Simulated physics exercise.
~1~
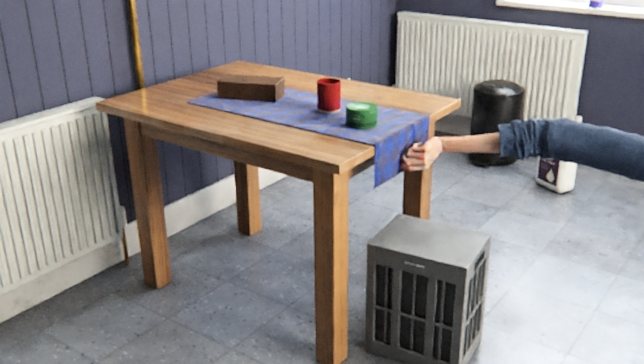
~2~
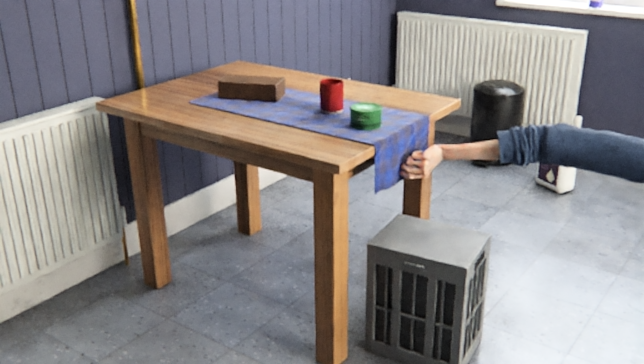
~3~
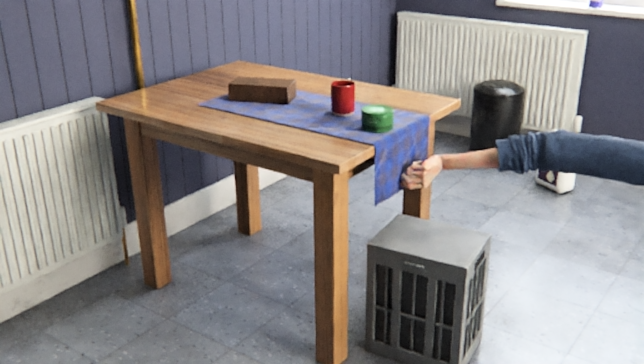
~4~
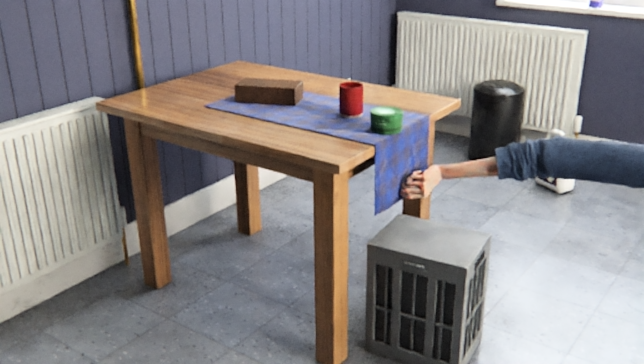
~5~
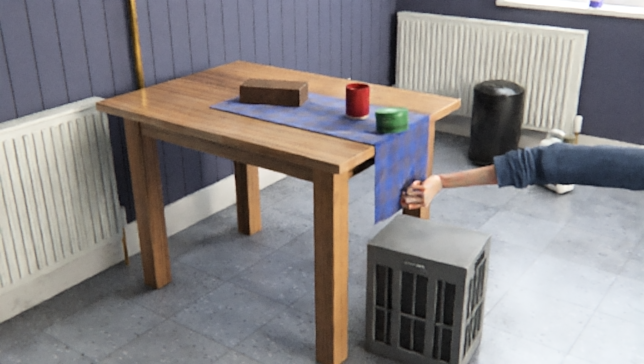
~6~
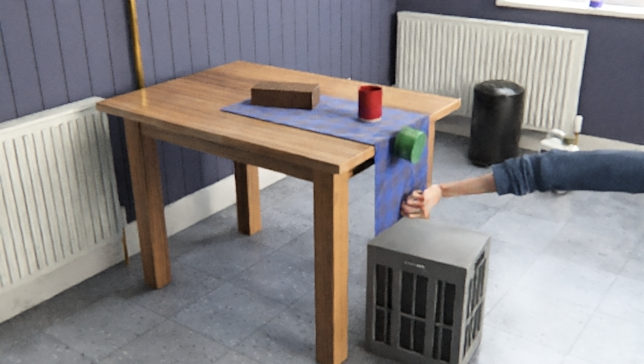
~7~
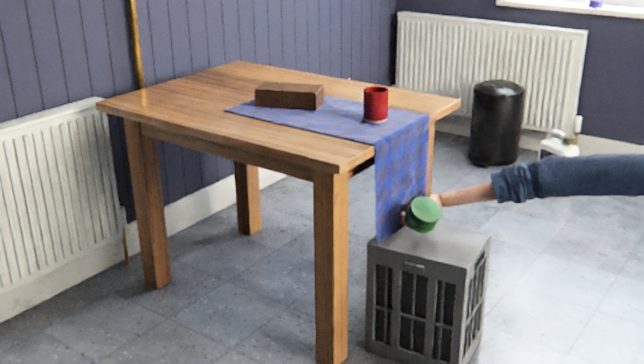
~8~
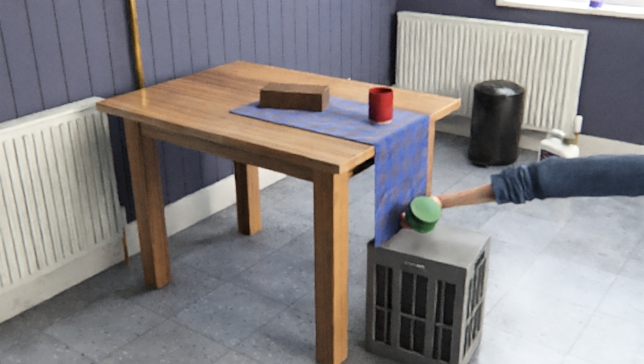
A hand slowly pulled a blue cloth down over the end of a wooden table, carrying a brick, a red mug and a green tub along, until the tub tipped off the edge and ended by the hand above the grey crate, the mug still upright.
